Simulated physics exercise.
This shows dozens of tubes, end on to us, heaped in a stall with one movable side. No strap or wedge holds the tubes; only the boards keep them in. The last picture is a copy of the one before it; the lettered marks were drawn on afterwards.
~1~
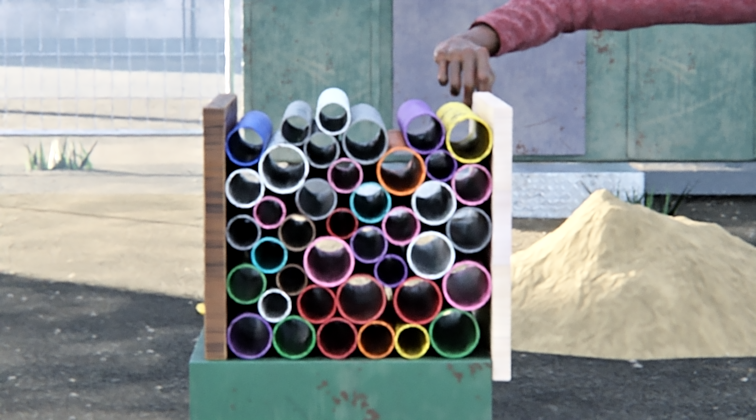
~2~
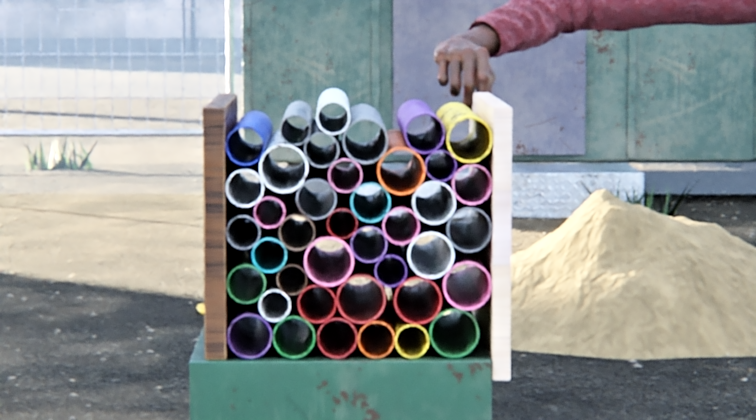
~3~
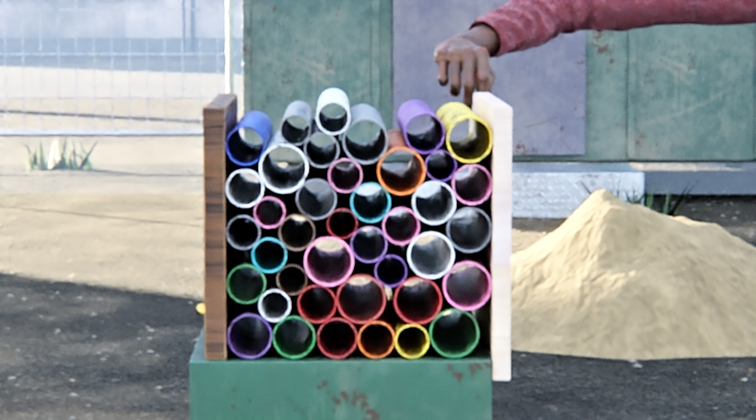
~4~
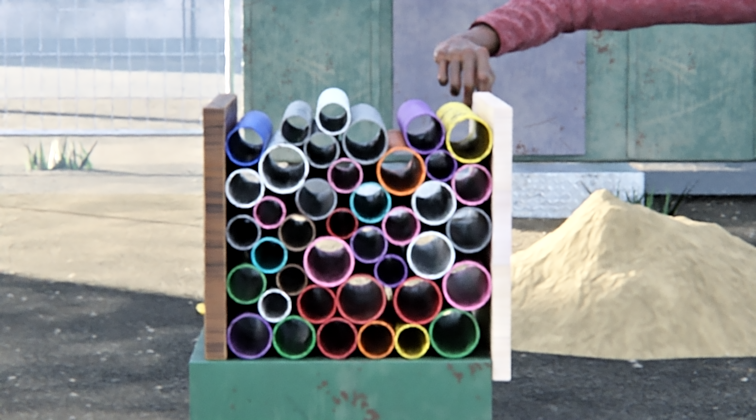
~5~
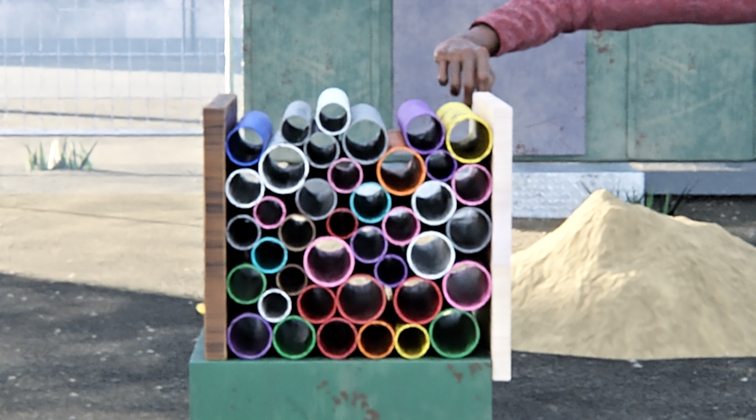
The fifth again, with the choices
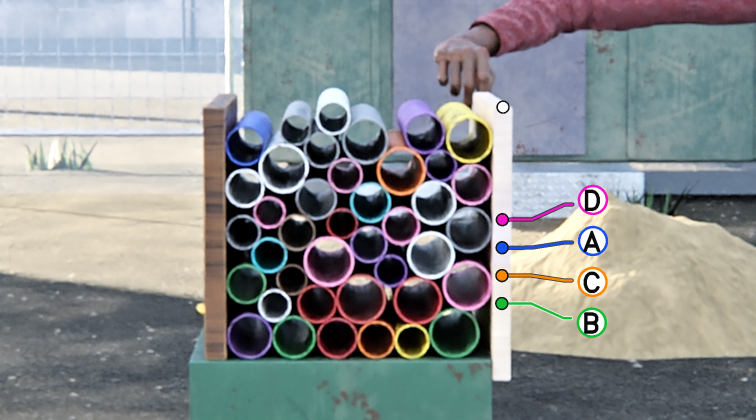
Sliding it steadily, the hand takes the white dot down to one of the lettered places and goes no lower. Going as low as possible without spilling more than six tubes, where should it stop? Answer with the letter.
The answer is mark A.
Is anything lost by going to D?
At D: Yes.
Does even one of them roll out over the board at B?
Yes.
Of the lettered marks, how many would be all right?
The number is two.
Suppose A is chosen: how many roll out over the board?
At A the number is four.
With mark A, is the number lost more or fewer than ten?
It loses fewer than ten.
On the copy, A at (502, 247); B at (502, 303); C at (502, 276); D at (503, 219); the white dot at (503, 107).
On A. First, top of the board (493, 170).
Then, top of the board (492, 243).
Finally, top of the board (492, 246), four out over the board.
By contrast, B more than six out over the board; C more than six out over the board; D four out over the board.
